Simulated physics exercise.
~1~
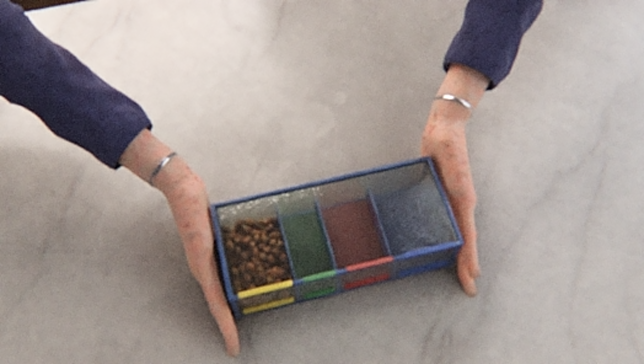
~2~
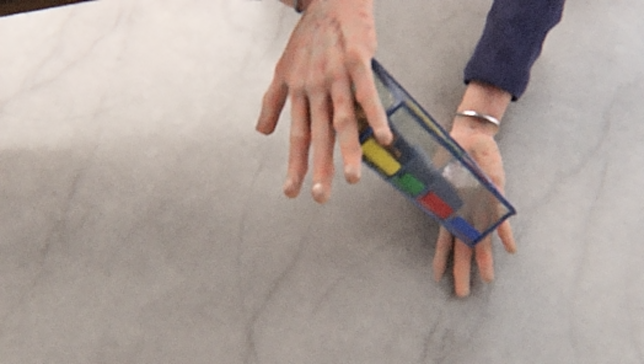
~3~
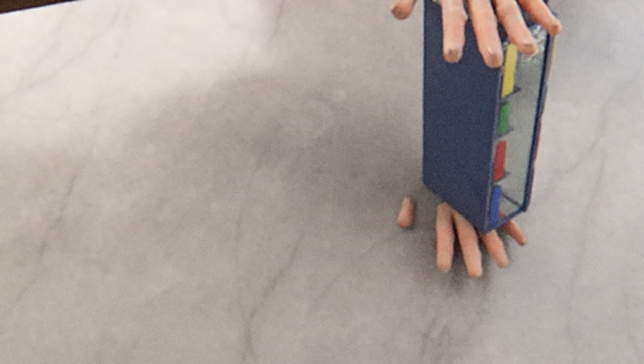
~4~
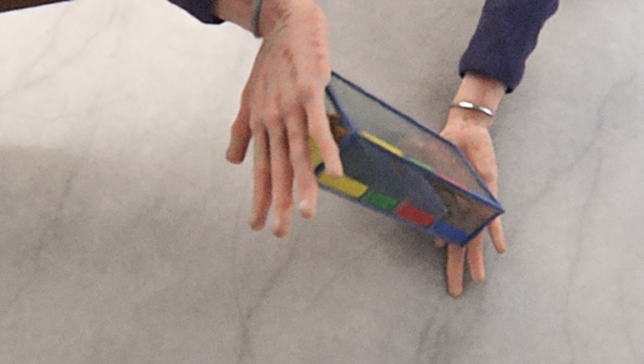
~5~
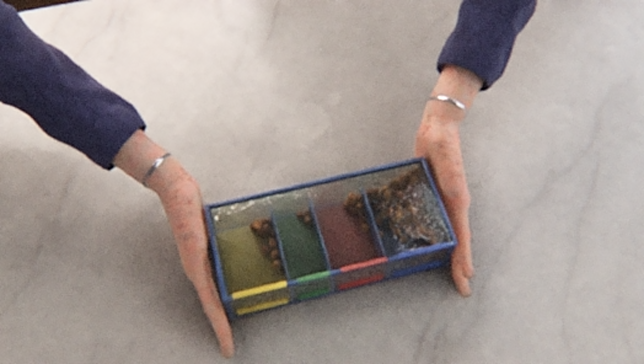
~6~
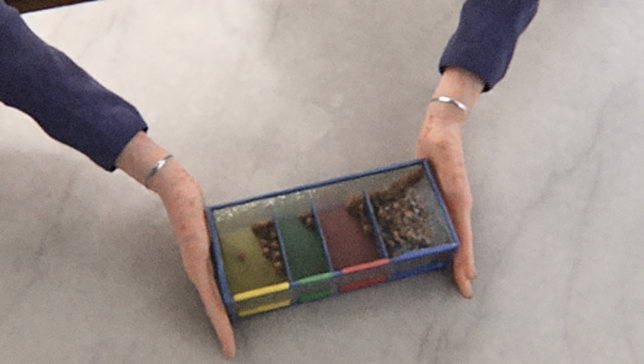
A pair of hands in dark blue sleeves, a thin bracelet on each wrist, holds a clear-lidded box above a pale marbled table, seen from above. The blue-framed box has four compartments, yellow, green, red and blue from left to right, with brown cereal balls piled in the yellow one. The hands lift the left end until the box stands upright on its blue end, and the balls move toward the blue compartment. They then lower it flat again. Most balls finish still in the blue compartment, with small clusters left in the others.
